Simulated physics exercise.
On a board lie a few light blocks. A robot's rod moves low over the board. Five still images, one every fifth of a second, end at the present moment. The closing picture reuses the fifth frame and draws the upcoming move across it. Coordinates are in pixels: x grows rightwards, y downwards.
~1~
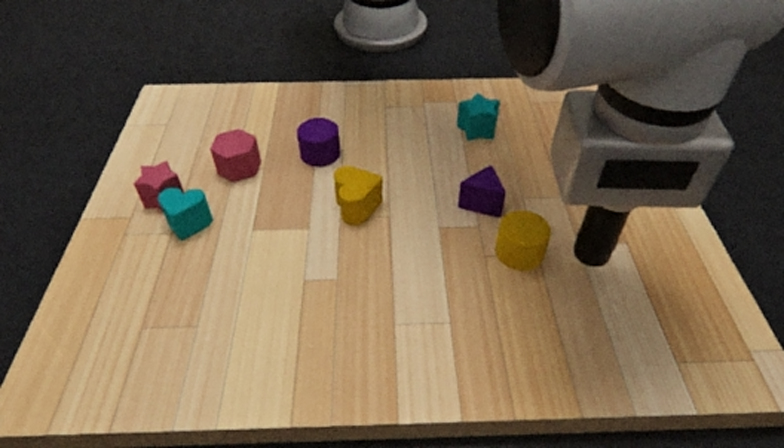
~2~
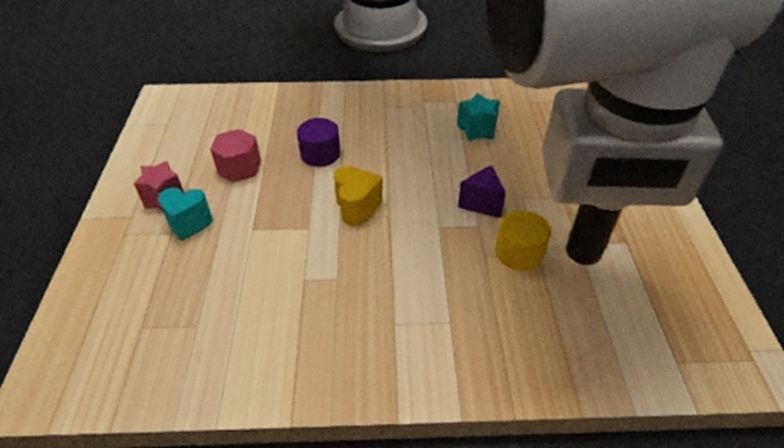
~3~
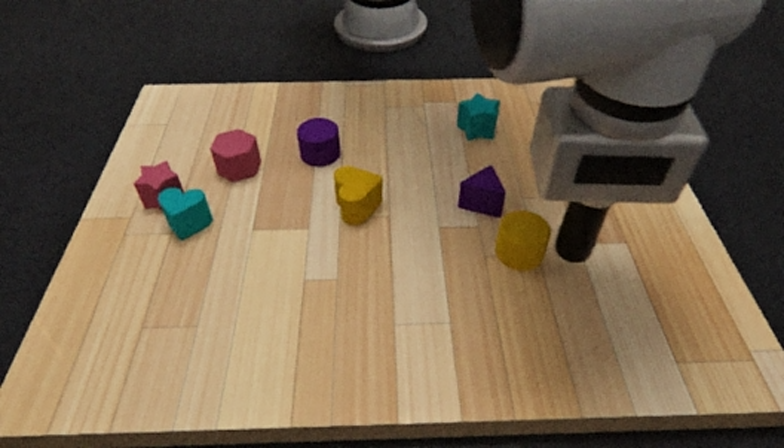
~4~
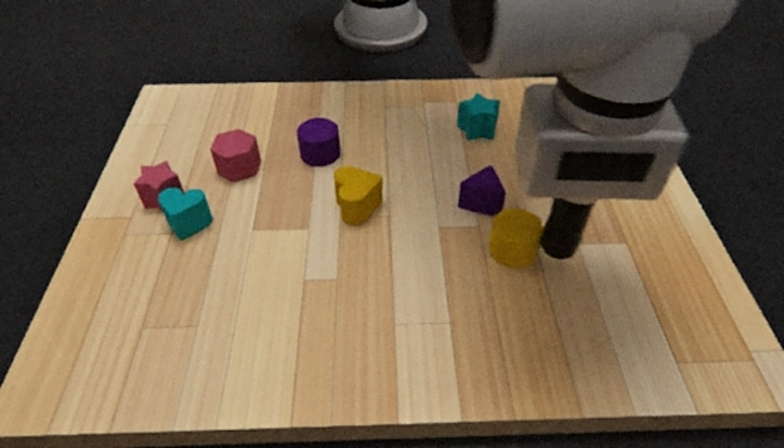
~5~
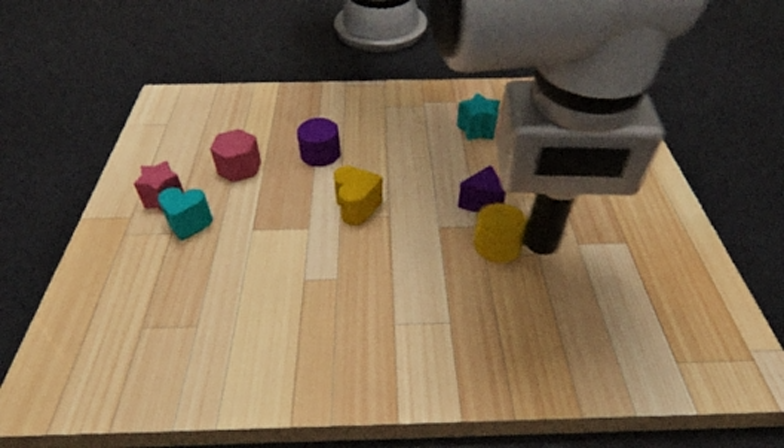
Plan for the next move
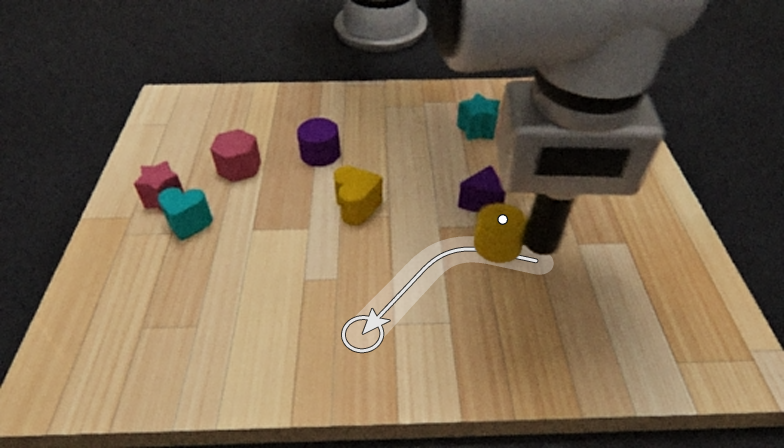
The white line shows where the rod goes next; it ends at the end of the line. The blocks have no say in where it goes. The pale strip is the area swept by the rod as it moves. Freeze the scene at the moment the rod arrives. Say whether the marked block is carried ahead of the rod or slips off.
The block gets away.
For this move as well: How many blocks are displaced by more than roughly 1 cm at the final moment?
That push would leave one block displaced by more than about 1 cm.
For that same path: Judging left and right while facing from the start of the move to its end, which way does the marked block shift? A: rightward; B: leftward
The correct letter is A.
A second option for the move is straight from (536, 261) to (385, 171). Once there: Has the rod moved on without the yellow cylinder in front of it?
The answer is yes.
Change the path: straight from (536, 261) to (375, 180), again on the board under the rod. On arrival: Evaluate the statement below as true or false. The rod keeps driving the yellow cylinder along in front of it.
That statement is accurate.
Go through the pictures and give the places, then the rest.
The first picture shows tip of the rod at (591, 254), middles of tops, purple triangle at (486, 179), yellow cylinder at (526, 227).
The second picture shows rod at (583, 253), nothing pushed.
The third picture shows rod at (572, 250), nothing pushed.
The fourth picture shows rod at (558, 247), yellow cylinder at (519, 225).
The fifth picture shows rod at (541, 243), purple triangle at (486, 179), yellow cylinder at (503, 219).
The line goes from (536, 261) through (464, 249) and (411, 283) to (363, 334); the dot is on the yellow cylinder.
The first path, step by step. One third of the way, rod at (466, 232); yellow cylinder at (445, 198).
Two thirds of the way, rod at (411, 266); yellow cylinder at (442, 197).
At the end, rod at (361, 317); purple triangle unmoved; yellow cylinder at (442, 197).
